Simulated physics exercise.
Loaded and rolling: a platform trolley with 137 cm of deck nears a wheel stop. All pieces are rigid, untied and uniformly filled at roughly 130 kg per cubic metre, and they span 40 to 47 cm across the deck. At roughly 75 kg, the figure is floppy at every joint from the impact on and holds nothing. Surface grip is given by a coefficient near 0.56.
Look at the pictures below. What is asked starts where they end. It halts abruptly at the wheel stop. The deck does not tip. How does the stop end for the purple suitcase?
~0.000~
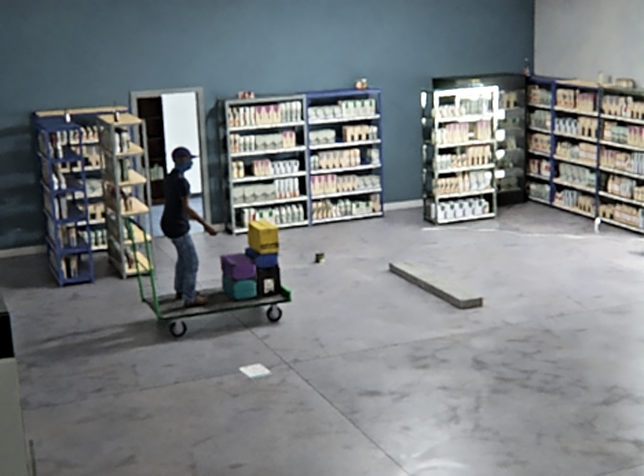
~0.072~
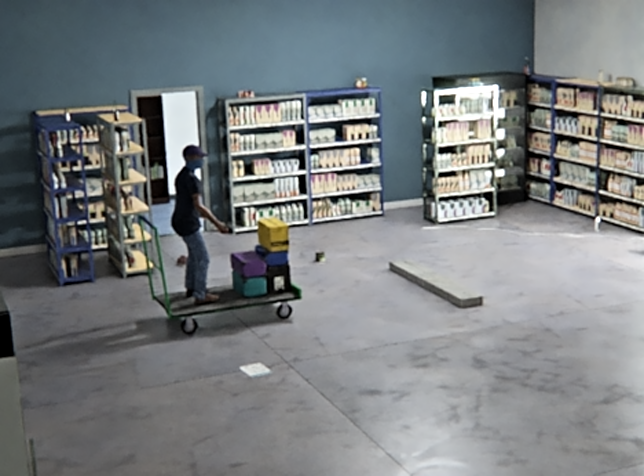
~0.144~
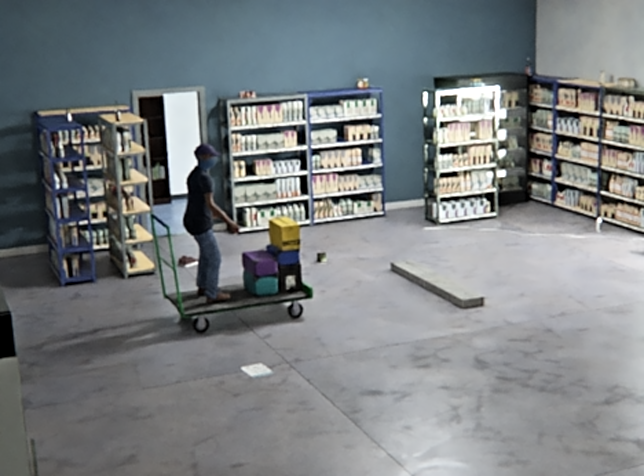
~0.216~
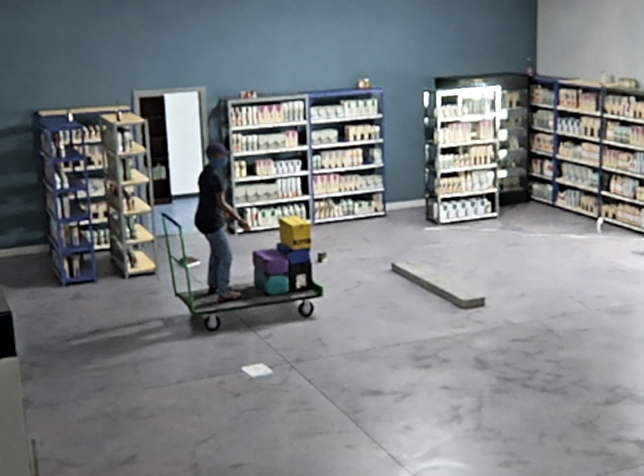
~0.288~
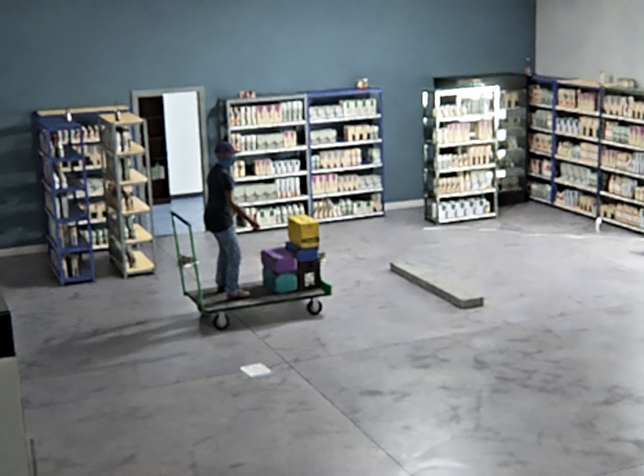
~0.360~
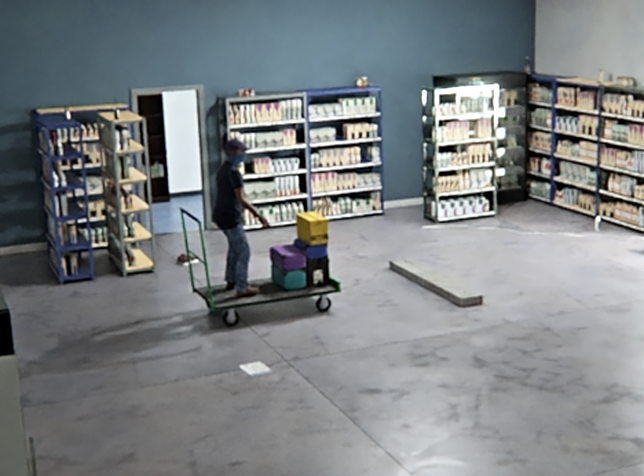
I'd expect it to hold within the edge.
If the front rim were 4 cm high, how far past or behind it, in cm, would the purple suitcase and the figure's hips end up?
The purple item would end 60 cm past the front rim, while the hips end 80 cm behind it.
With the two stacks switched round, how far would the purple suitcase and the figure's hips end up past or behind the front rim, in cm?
Outcome - purple: 50 cm past rim; hips: 90 cm behind rim.
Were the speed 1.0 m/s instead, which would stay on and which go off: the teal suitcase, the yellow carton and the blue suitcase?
Teal: Kept; yellow: Lost; blue: Lost.
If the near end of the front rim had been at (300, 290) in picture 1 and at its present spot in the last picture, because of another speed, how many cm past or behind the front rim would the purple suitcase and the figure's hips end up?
Then purple 40 behind, hips 90 behind.
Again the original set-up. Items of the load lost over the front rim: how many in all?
Total counted: 2.
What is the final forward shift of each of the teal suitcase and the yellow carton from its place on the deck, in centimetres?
Shift, cm - teal: 5; yellow: 95.
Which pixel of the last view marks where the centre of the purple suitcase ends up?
(397, 243).
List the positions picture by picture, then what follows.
In the first picture, purple suitcase (238, 266), teal suitcase (239, 285), rim corner (290, 299); 0 cm covered, 185 to go.
In the second picture, purple suitcase (248, 264), teal suitcase (249, 282), rim corner (300, 296); 11 cm covered, 173 to go.
In the third picture, purple suitcase (259, 263), teal suitcase (260, 281), rim corner (312, 295); 23 cm covered, 162 to go.
In the fourth picture, purple suitcase (270, 262), teal suitcase (271, 280), rim corner (322, 294); 34 cm covered, 151 to go.
In the fifth picture, purple suitcase (278, 260), teal suitcase (279, 279), rim corner (331, 292); 45 cm covered, 140 to go.
In the sixth picture, purple suitcase (287, 257), teal suitcase (288, 276), rim corner (340, 289); 56 cm covered, 128 to go. Speed about 1.6 m/s.
Impact comes at 1.18 s.
After 1.73 s the purple suitcase is 41 cm behind the rim, tilted 0°, near (397, 242) in the last picture's view.
After 2.18 s the purple suitcase is 41 cm behind the rim, tilted 0°, near (397, 243) in the last picture's view.
When all is still (3.9 s), past the rim, blue suitcase and yellow carton; behind it, purple suitcase, teal suitcase, black carton and the figure's hips.
